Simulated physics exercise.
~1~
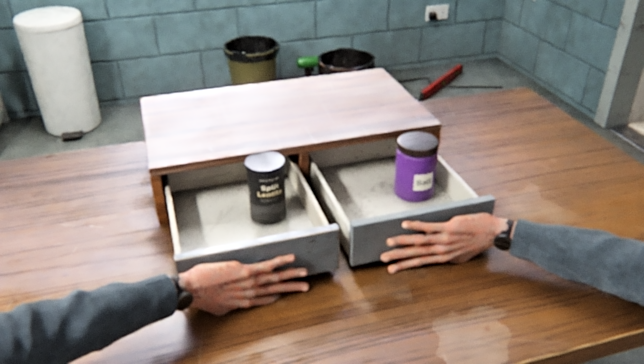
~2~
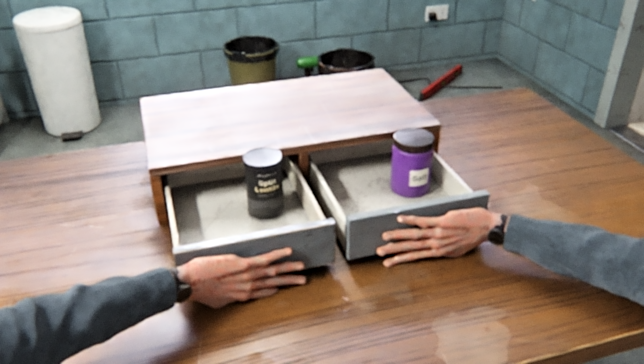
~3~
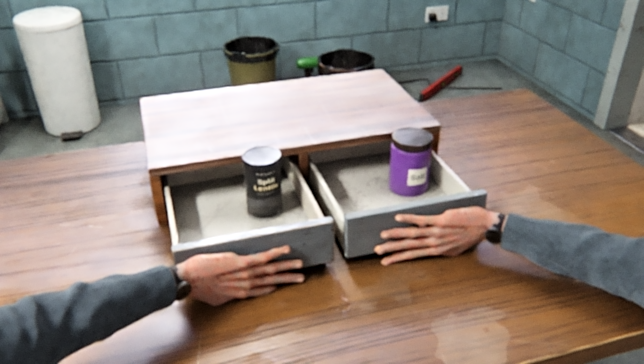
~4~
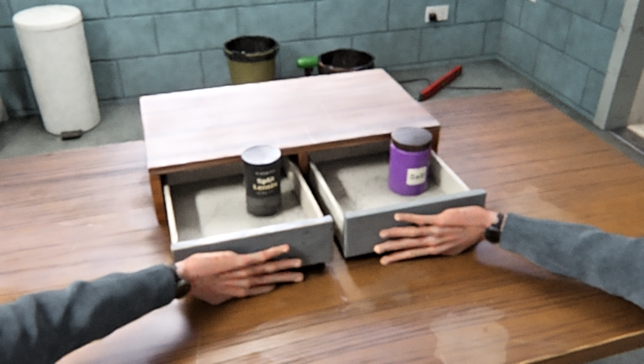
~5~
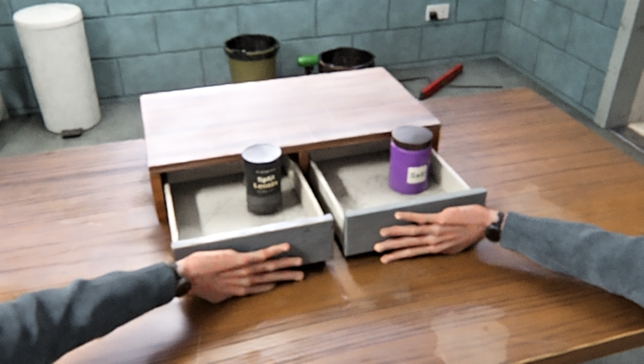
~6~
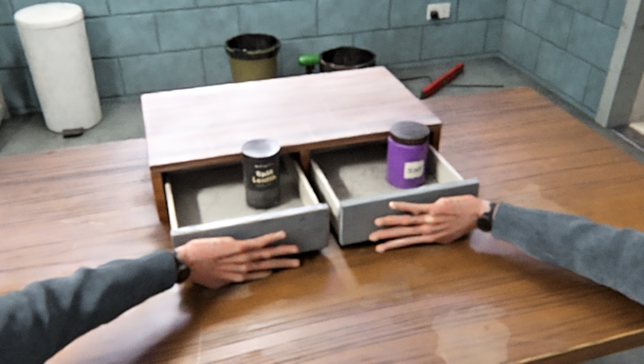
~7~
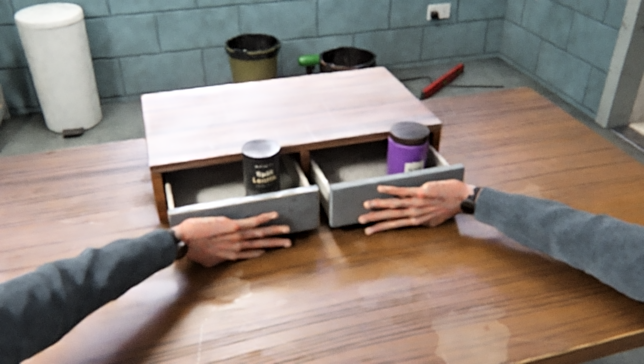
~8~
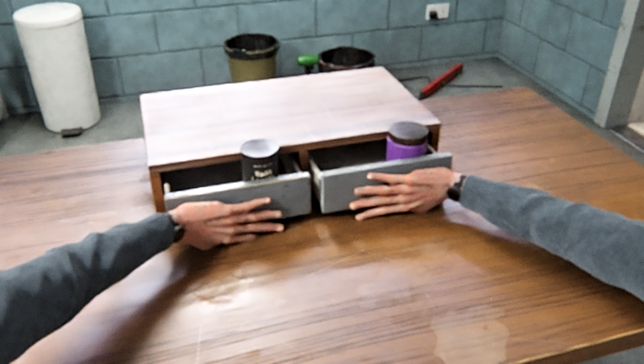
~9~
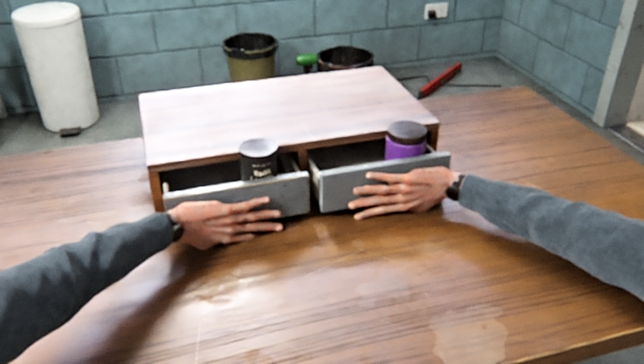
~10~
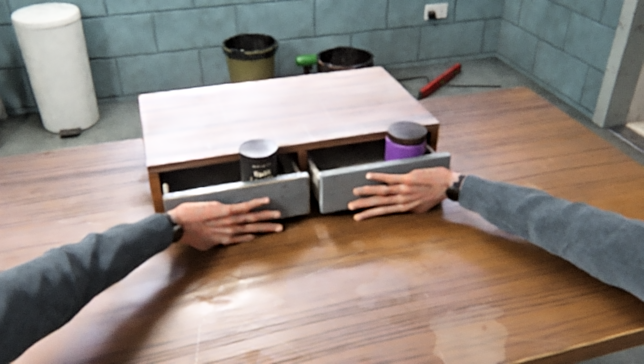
On a wooden table, two hands push both jar-holding drawers inward, leaving them partly open.
